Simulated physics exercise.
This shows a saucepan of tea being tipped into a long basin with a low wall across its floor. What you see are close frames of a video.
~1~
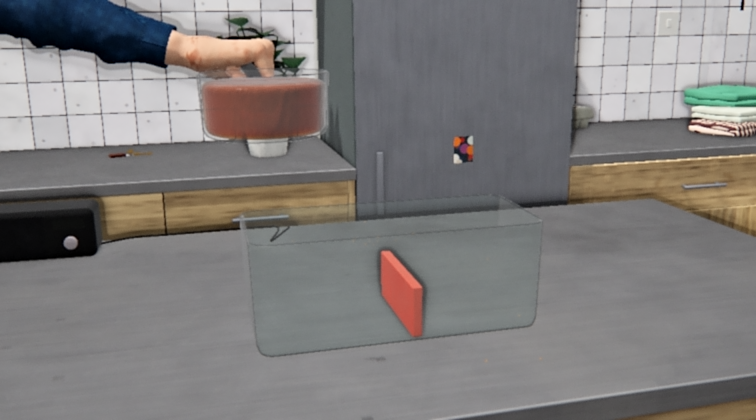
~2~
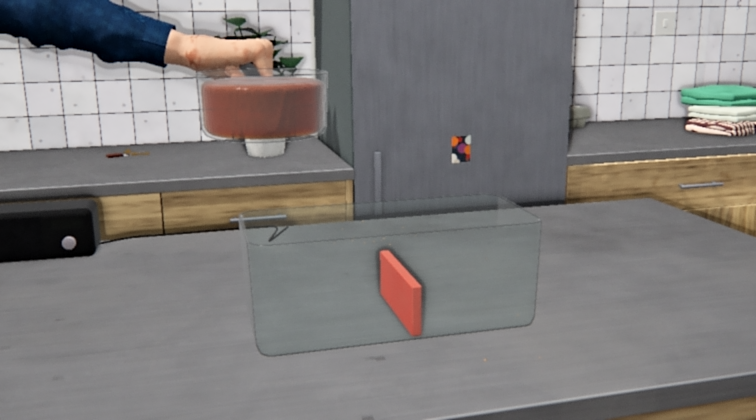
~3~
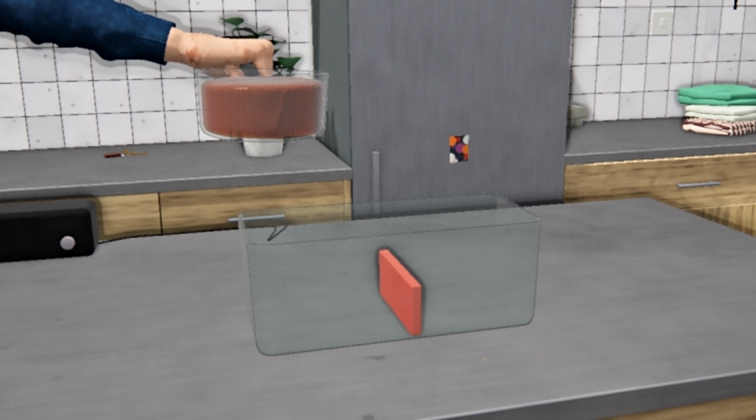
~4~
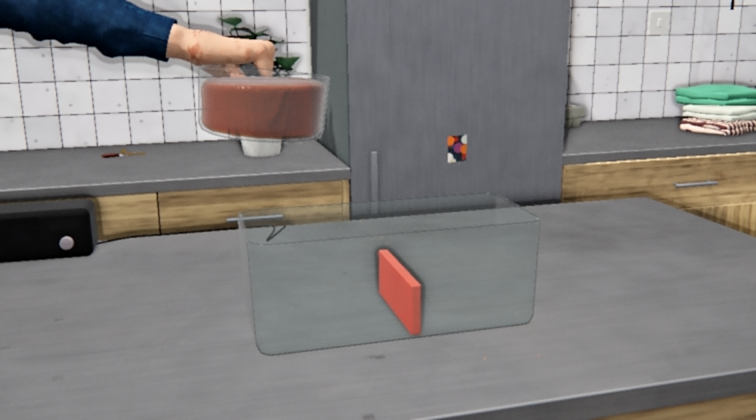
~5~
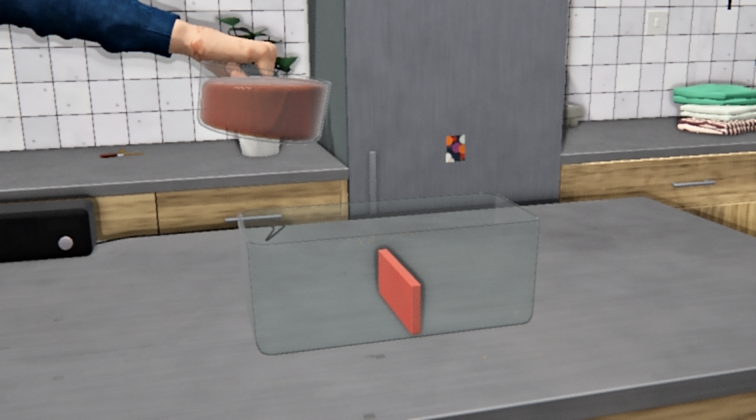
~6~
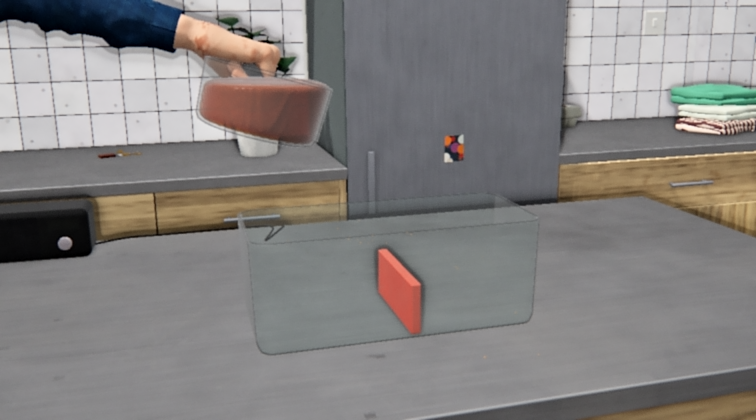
A hand held a clear pan of reddish-brown tea above and behind a long see-through basin with a low red wall inside, then slowly tilted the pan a little to the right.
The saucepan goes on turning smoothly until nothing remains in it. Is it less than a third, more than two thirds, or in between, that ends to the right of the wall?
Lowest of three bands.
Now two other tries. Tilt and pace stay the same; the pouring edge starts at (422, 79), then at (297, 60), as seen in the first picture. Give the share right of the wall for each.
Roughly 95 % and 5 %.
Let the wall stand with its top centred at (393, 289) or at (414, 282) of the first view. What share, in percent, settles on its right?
In order, near 45 and 10 in a hundred.
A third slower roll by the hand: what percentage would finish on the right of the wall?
I'd put it at some 35 percent.
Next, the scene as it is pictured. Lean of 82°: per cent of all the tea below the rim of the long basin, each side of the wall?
Left part close to 20 in a hundred, right part close to 10.
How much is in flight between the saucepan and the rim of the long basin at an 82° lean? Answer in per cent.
Some 40 per cent.
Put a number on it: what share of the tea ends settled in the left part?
About 75 per cent.
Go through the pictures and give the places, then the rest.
In the first frame, it leans 0°; its right rim is at (326, 73); the tea meets the walls at (200, 84) and (323, 80); the long basin's rim runs from (245, 230) to (520, 209); the wall's top is at (400, 269).
In the second frame, it leans 1°; its right rim is at (325, 73); the tea meets the walls at (200, 83) and (322, 80).
In the third frame, it leans 3°; its right rim is at (326, 75); the tea meets the walls at (200, 83) and (322, 81).
In the fourth frame, it leans 6°; its right rim is at (327, 79); the tea meets the walls at (201, 83) and (324, 82).
In the fifth frame, it leans 11°; its right rim is at (328, 84); the tea meets the walls at (202, 83) and (325, 83).
In the sixth frame, it leans 16°; its right rim is at (330, 91); the tea meets the walls at (203, 84) and (328, 85).
A moment on, the saucepan is tipped on its side and 33 per cent is still to pour, 18 is left of the wall and 8 right of it.
Next, the saucepan is tipped right over and 2 per cent is still to pour, 71 is left of the wall and 21 right of it.
Then the saucepan is tipped right over and 0 per cent is still to pour, 77 is left of the wall and 21 right of it.
Later the saucepan is tipped right over and 0 per cent is still to pour, 77 is left of the wall and 21 right of it.
Finally, 77 per cent lies left of the wall, 22 right of it and 2 outside.
